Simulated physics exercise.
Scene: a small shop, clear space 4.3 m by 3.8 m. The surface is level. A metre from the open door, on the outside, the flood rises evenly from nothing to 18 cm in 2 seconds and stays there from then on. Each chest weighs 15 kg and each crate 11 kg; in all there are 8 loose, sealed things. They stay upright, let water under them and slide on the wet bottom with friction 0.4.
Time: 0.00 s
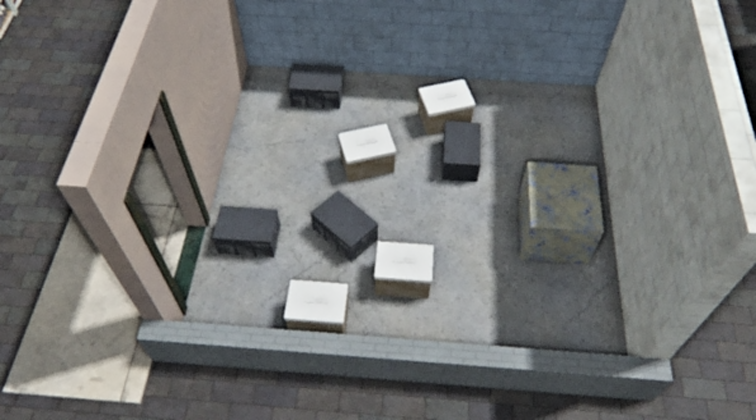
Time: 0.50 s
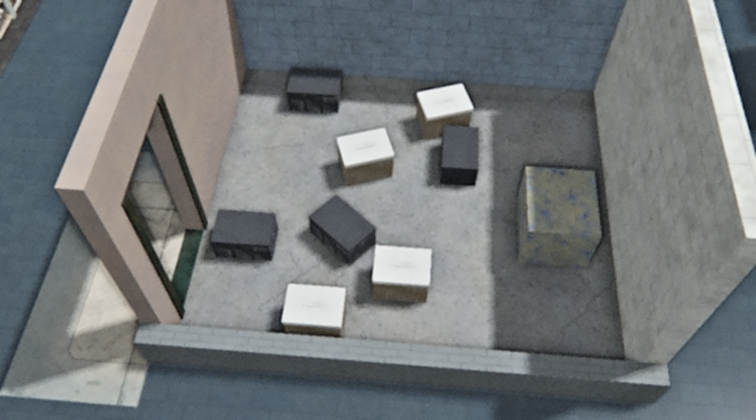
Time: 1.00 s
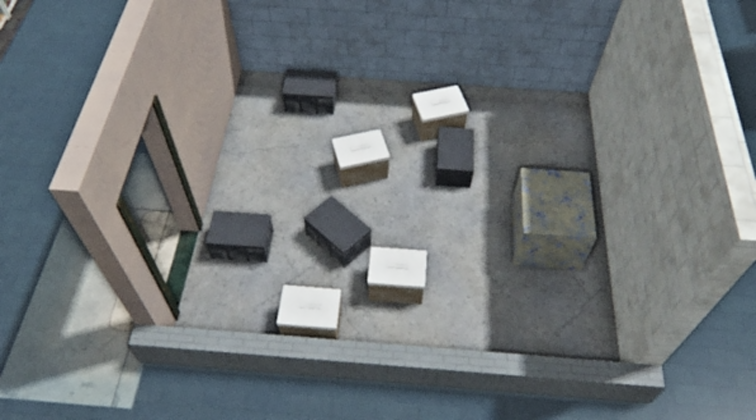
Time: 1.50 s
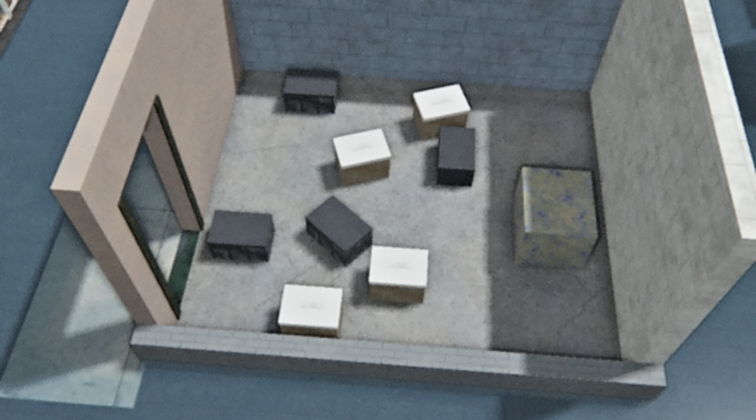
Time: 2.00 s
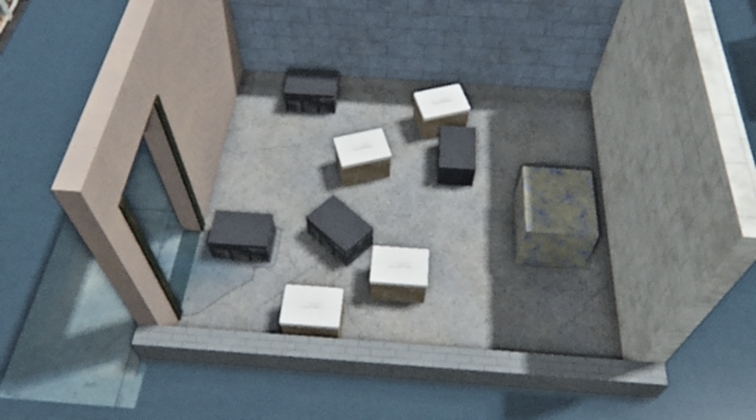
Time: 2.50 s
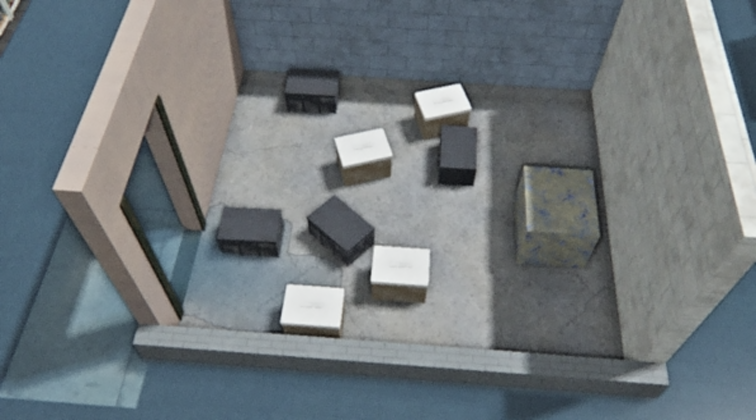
Water spread over the paving around a small walled room of dark and white boxes, then crept in through the open doorway on the left and nudged the nearest dark box slightly.
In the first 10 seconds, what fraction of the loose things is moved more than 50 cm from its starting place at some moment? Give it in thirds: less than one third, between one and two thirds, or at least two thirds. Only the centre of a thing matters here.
The fraction is between one and two thirds.
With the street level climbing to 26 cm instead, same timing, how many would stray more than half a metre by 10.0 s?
Then the count would be 7.
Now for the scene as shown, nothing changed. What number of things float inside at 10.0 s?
Count: 2.
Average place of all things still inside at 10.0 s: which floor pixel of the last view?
Near (424, 178).
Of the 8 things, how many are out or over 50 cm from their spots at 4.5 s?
At that moment it comes to 4.
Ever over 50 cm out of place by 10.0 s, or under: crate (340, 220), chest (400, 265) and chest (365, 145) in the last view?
In that order: Over, over, short of it.
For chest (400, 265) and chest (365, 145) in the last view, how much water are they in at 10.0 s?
Depths: Near 12 cm, then near 4 cm.
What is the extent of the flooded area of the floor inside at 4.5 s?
Roughly 8.0 m2 of it is wet.
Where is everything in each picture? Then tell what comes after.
The first picture shows a crate at (245, 224), on the bottom; a chest at (316, 301), on the bottom; 0.0 m2 under water; 0 of 8 have shifted.
The second picture shows a crate at (243, 227) rests on the ground; a chest at (314, 305) rests on the ground; 0.0 m2 under water; 0 of 8 have shifted.
The third picture shows a crate at (238, 229), on the bottom; a chest at (309, 306) rests on the ground; water covers 0.0 m2; 0 of 8 have shifted.
The fourth picture shows a crate at (240, 228) rests on the ground; a chest at (311, 306) rests on the ground; 0.0 m2 under water; 0 of 8 have shifted.
The fifth picture shows a crate at (241, 228) rests on the ground; a chest at (312, 305) rests on the ground; water covers 0.3 m2; 0 of 8 have shifted.
The sixth picture shows a crate at (250, 224) rests on the ground, 9 cm from its start; a chest at (313, 305), on the bottom; 1.2 m2 under water; 1 of 8 have shifted.
After 3.5 s 1 of 8 are over 50 cm from their spots; 0 afloat.
After 4.5 s 4 of 8 are over 50 cm from their spots; 0 afloat.
After 7.0 s 4 of 8 are over 50 cm from their spots; 0 afloat.
After 10.0 s 4 of 8 are over 50 cm from their spots, and 4 have been at some point; 2 afloat.
